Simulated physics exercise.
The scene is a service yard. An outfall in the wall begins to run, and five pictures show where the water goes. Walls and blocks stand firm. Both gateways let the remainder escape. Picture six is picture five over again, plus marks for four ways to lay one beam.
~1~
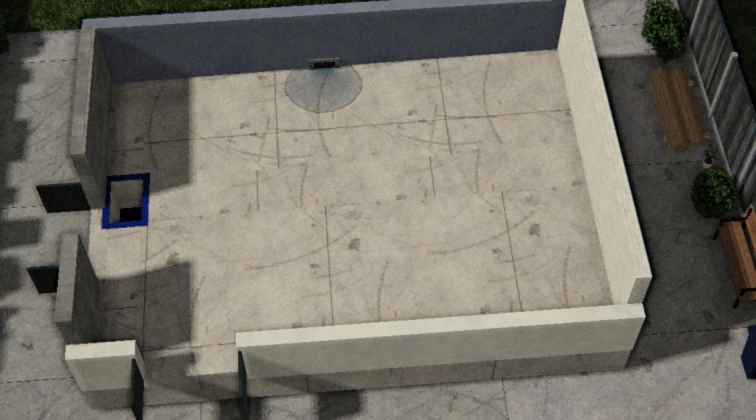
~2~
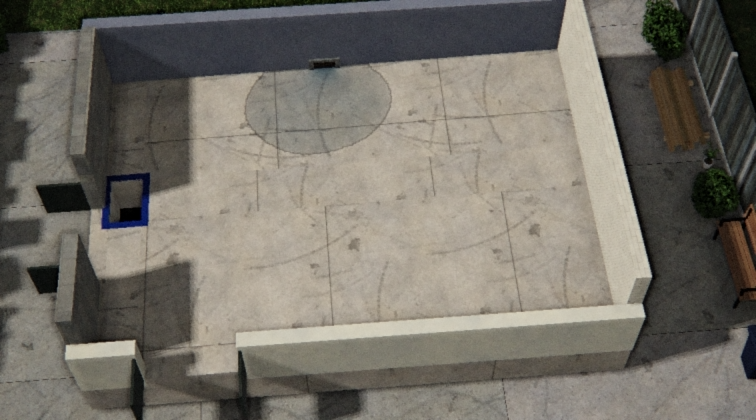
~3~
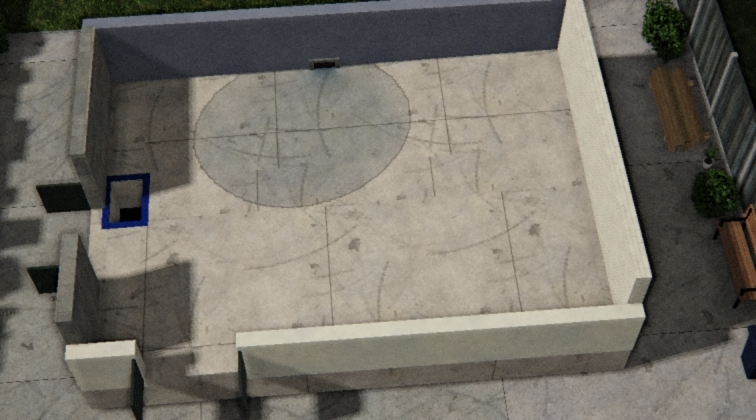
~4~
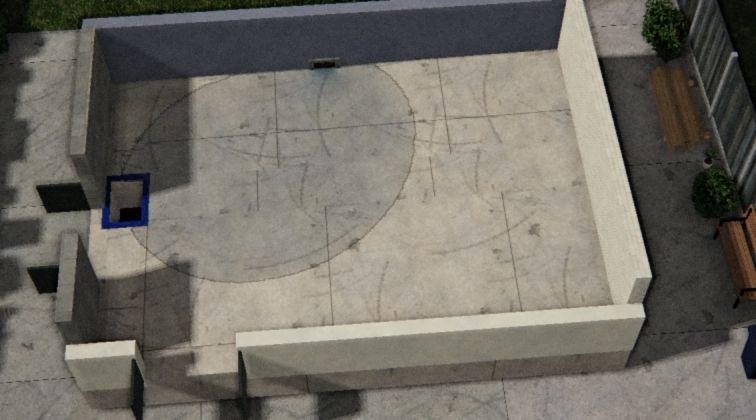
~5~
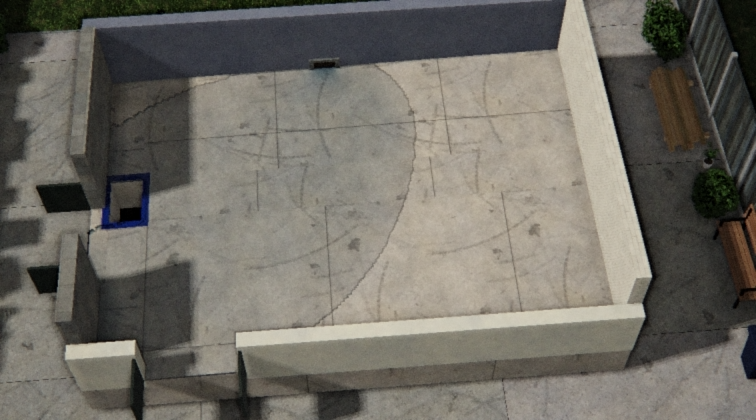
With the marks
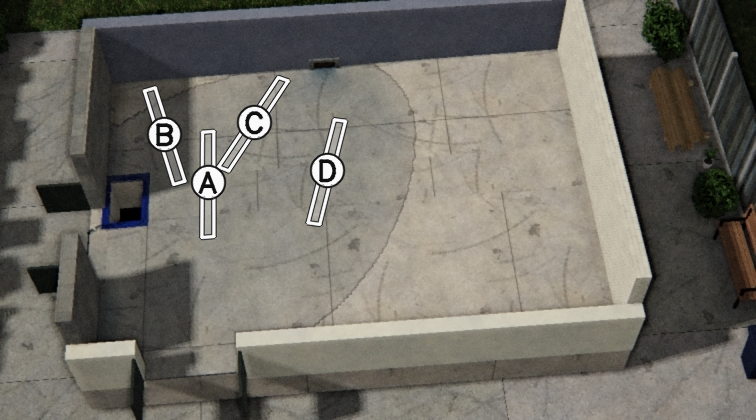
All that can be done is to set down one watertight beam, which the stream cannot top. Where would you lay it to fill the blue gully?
Choose D.
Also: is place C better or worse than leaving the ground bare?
Place C is worse.
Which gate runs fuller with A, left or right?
The right gate.
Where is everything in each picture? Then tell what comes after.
Outfall at (325, 63); blue gully at (126, 201); open gate at (103, 246); open gate at (194, 362); front seen at (326, 107), 2 % of the ground wet; blue gully still dry, in the first picture.
Front seen at (325, 150), 8 % of the ground wet; blue gully still dry, in the second picture.
Front seen at (233, 189), 19 % of the ground wet; blue gully still dry, in the third picture.
Front seen at (194, 271), 35 % of the ground wet; blue gully taking water, in the fourth picture.
Front seen at (125, 318), 51 % of the ground wet; blue gully taking water, in the fifth picture.
On the marked copy, A from (207, 237) to (208, 131); B from (149, 89) to (179, 182); C from (223, 168) to (283, 79); D from (313, 223) to (340, 120).
If A is chosen, about 12 % of the stream goes into the blue gully, about 88 % out by the gates.
If B is chosen, about 7 % of the stream goes into the blue gully, about 93 % out by the gates.
If C is chosen, about 8 % of the stream goes into the blue gully, about 92 % out by the gates.
If D is chosen, about 26 % of the stream goes into the blue gully, about 74 % out by the gates.
